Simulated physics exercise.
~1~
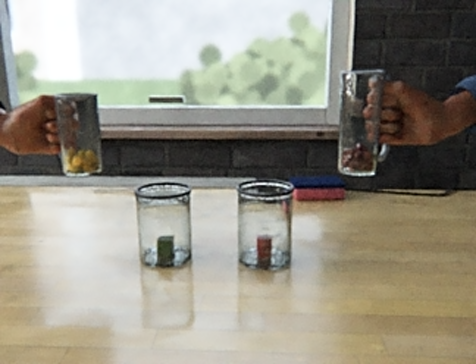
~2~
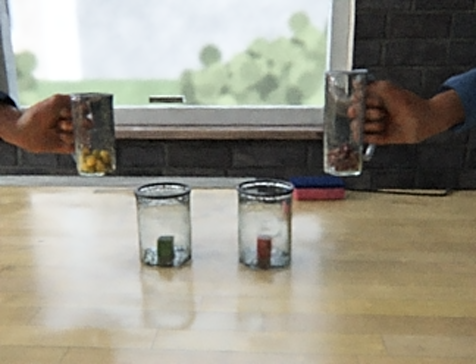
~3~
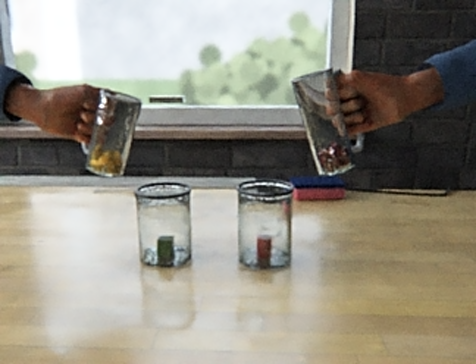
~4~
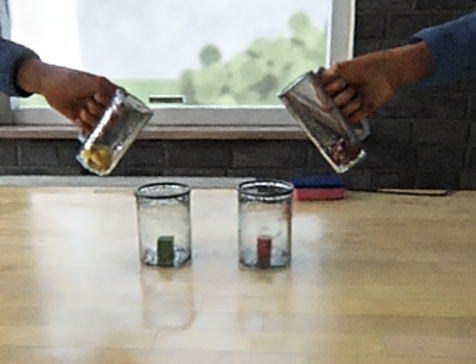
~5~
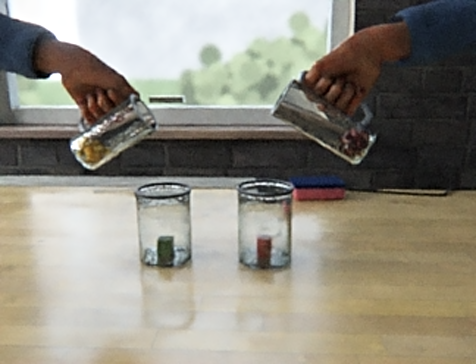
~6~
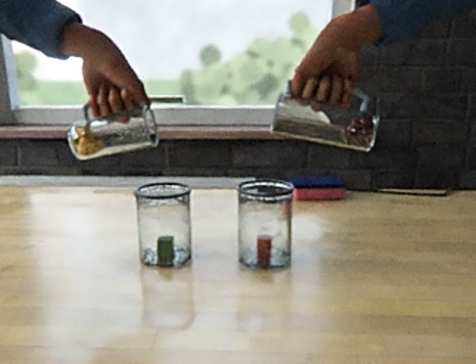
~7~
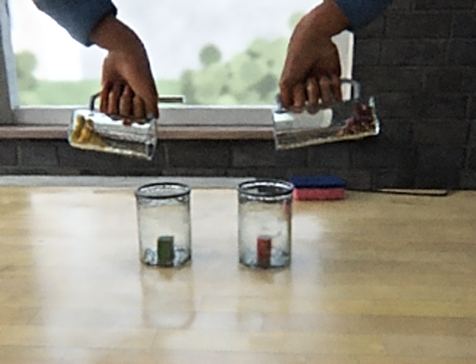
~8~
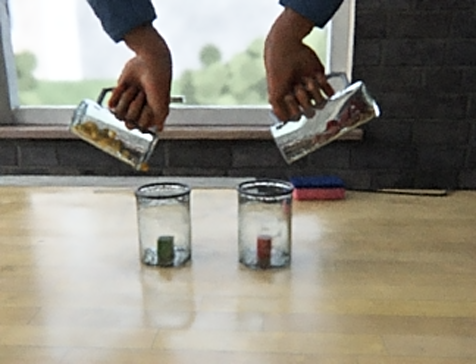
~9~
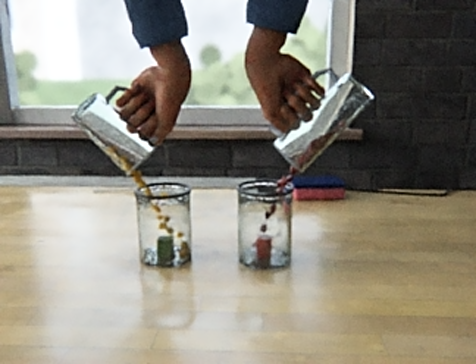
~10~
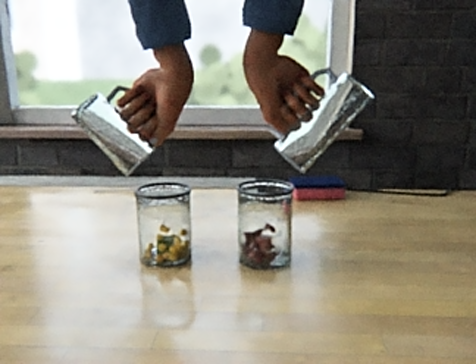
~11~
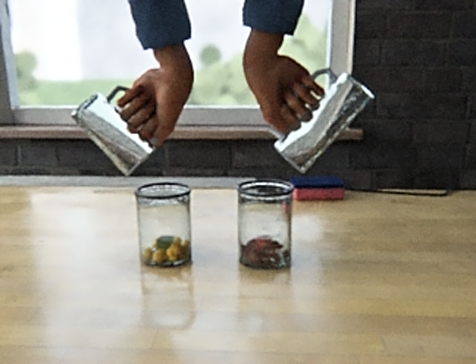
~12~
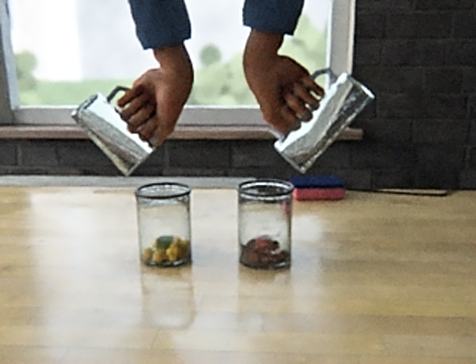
Two hands brought glass mugs together over a pair of clear jars and tipped them, pouring yellow bits around a green block on the left and dark red bits around a red block on the right, leaving both blocks still showing above low piles.
